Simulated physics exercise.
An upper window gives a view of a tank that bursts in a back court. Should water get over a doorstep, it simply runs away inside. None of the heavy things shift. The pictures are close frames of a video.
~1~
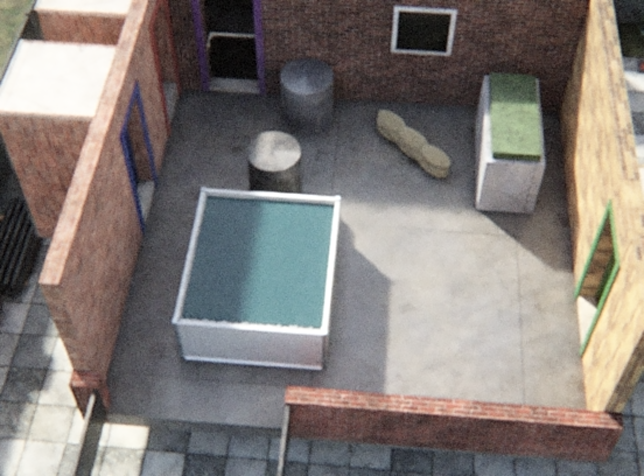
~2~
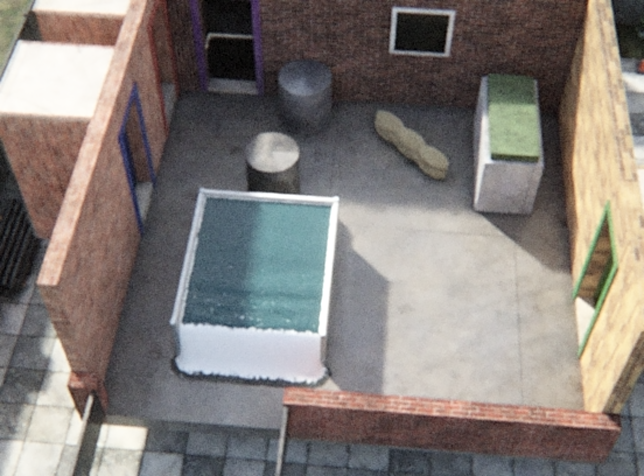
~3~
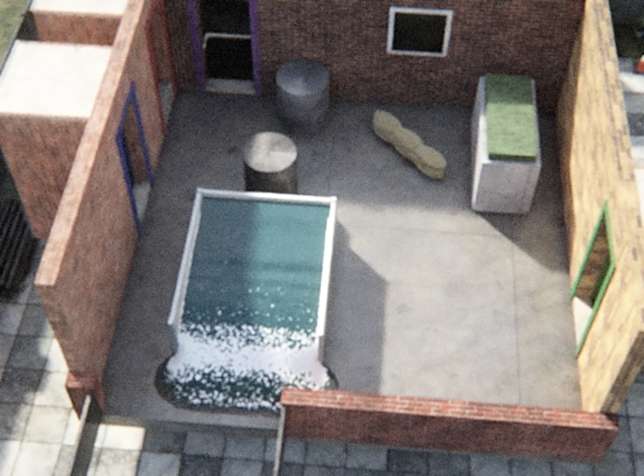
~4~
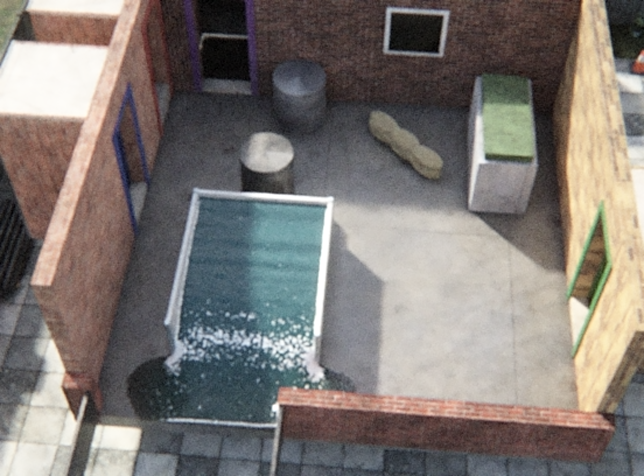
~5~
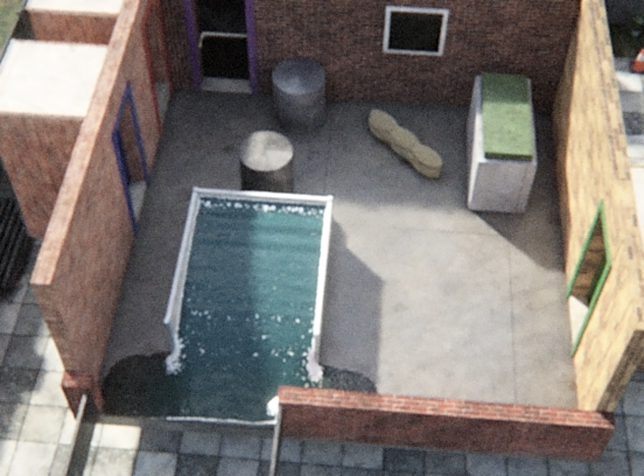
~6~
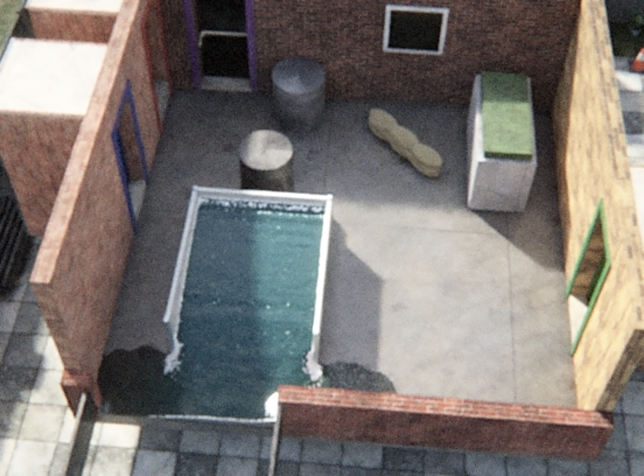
Water bursting from the near side of a white-walled tank in a brick courtyard, foaming, then spreading darkly across the paving.
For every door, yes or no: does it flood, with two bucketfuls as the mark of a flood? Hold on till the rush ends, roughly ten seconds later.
Blue door: No, red door: No, purple door: No, green door: No.
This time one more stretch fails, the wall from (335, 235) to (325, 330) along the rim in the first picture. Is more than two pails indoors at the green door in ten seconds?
Green door: Over the line.
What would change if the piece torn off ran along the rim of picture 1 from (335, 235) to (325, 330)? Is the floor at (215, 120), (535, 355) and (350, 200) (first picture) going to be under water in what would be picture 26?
Going in your order, I'd say still bare, then drenched, then still bare.
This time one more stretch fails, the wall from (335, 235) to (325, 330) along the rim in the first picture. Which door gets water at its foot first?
You want the door marked green.
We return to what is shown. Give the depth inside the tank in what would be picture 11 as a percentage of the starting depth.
Near 52 in a hundred.
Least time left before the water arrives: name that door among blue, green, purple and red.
My answer is the one in green.
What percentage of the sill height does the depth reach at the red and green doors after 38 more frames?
Some 0 percent and then some 40 percent.
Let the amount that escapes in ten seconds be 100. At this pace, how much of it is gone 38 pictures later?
Roughly 95 %.
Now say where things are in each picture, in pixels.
Still water in the water tank at (261, 261), in the first frame.
The front is at (326, 371), out from the gap at (250, 350), in the second frame.
The front is at a hidden place, out from the gap at (248, 351), in the third frame.
Water pours out at (245, 353) and has run to a hidden place, in the fourth frame.
The front is at a hidden place, out from the gap at (245, 352), in the fifth frame.
The front is at a hidden place, out from the gap at (244, 351), in the sixth frame.
A moment on, water covers 20 % of the floor; the blue door not reached, the red door not reached, the purple door not reached, the green door not reached.
Next, water covers 30 % of the floor; the blue door not reached, the red door not reached, the purple door not reached, the green door wet at the sill, nothing in.
Then, water covers 35 % of the floor; the blue door not reached, the red door not reached, the purple door not reached, the green door wet at the sill, nothing in.
Later, water covers 45 % of the floor; the blue door not reached, the red door not reached, the purple door not reached, the green door wet at the sill, nothing in.
In the end, water covers 70 % of the floor; the blue door not reached, the red door not reached, the purple door not reached, the green door under two buckets in.
